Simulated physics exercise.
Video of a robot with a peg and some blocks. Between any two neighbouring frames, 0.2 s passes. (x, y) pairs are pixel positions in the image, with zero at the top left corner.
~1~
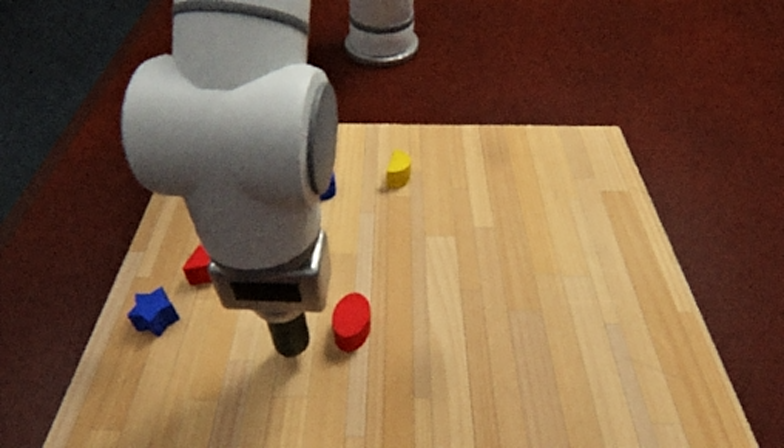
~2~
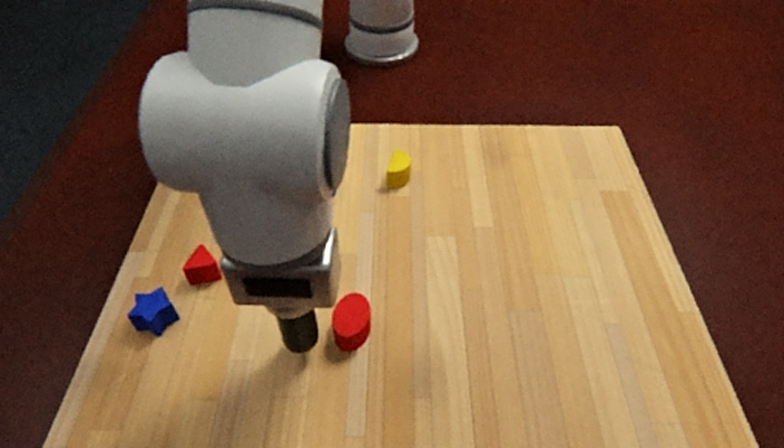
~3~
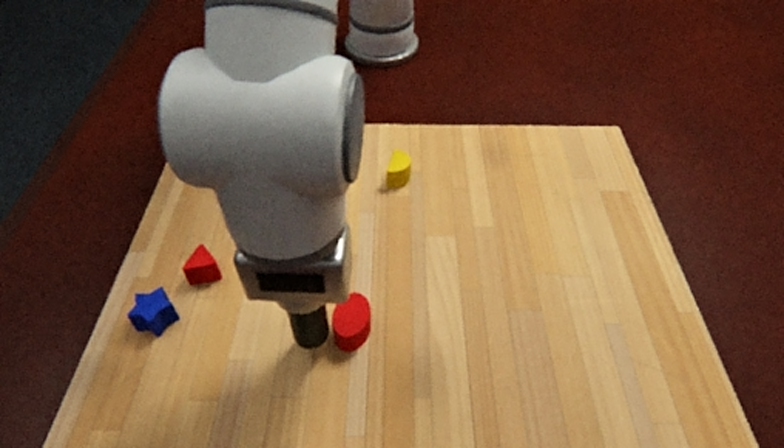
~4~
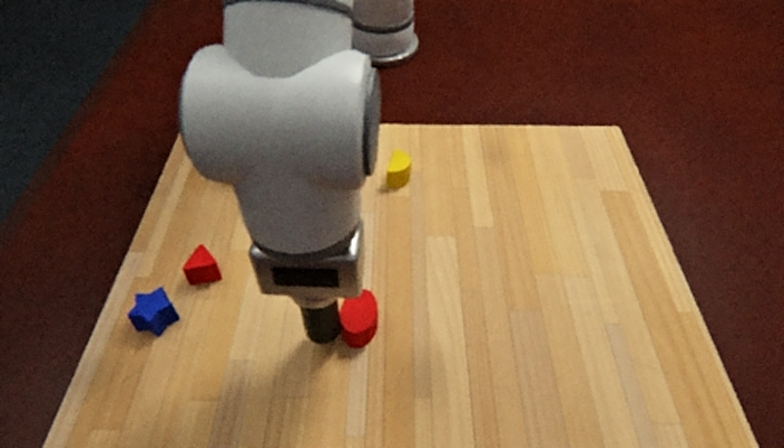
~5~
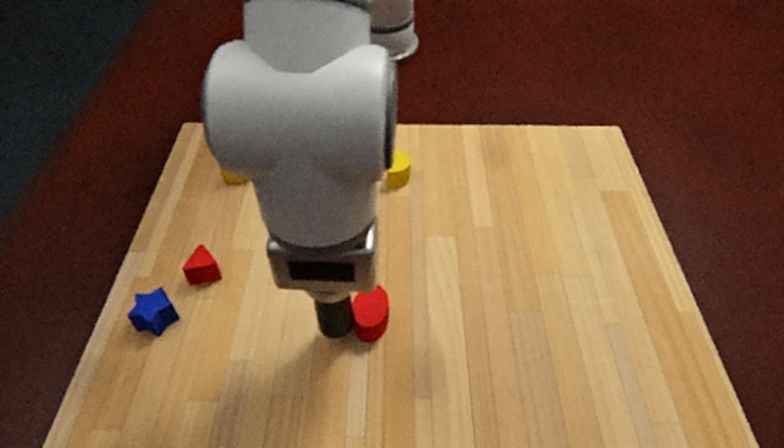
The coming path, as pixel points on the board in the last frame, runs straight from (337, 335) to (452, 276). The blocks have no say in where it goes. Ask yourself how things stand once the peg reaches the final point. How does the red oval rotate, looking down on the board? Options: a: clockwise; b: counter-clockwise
Letter b.
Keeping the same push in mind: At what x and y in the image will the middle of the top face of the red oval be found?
Expect it around (470, 239).
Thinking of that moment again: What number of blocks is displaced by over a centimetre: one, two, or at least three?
It shifts a single block.
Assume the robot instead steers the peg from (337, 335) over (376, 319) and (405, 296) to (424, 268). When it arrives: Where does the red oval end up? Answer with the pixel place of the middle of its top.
At (455, 242).
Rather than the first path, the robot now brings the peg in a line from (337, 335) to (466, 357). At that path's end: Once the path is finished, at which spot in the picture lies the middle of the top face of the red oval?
Roughly at (398, 299).
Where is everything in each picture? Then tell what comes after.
Lower end of the peg (292, 342), tops of blocks, red oval (351, 314), in the first frame.
Peg (301, 338), blocks as before, in the second frame.
Peg (312, 334), blocks as before, in the third frame.
Peg (323, 330), red oval (359, 310), in the fourth frame.
Peg (336, 324), red oval (370, 304), in the fifth frame.
On the path given first. One third of the way, peg (378, 304); red oval (410, 283).
Two thirds of the way, peg (417, 284); red oval (443, 261), turned 25° anticlockwise.
At the end, peg (453, 266); red oval (470, 239), turned 60° anticlockwise.
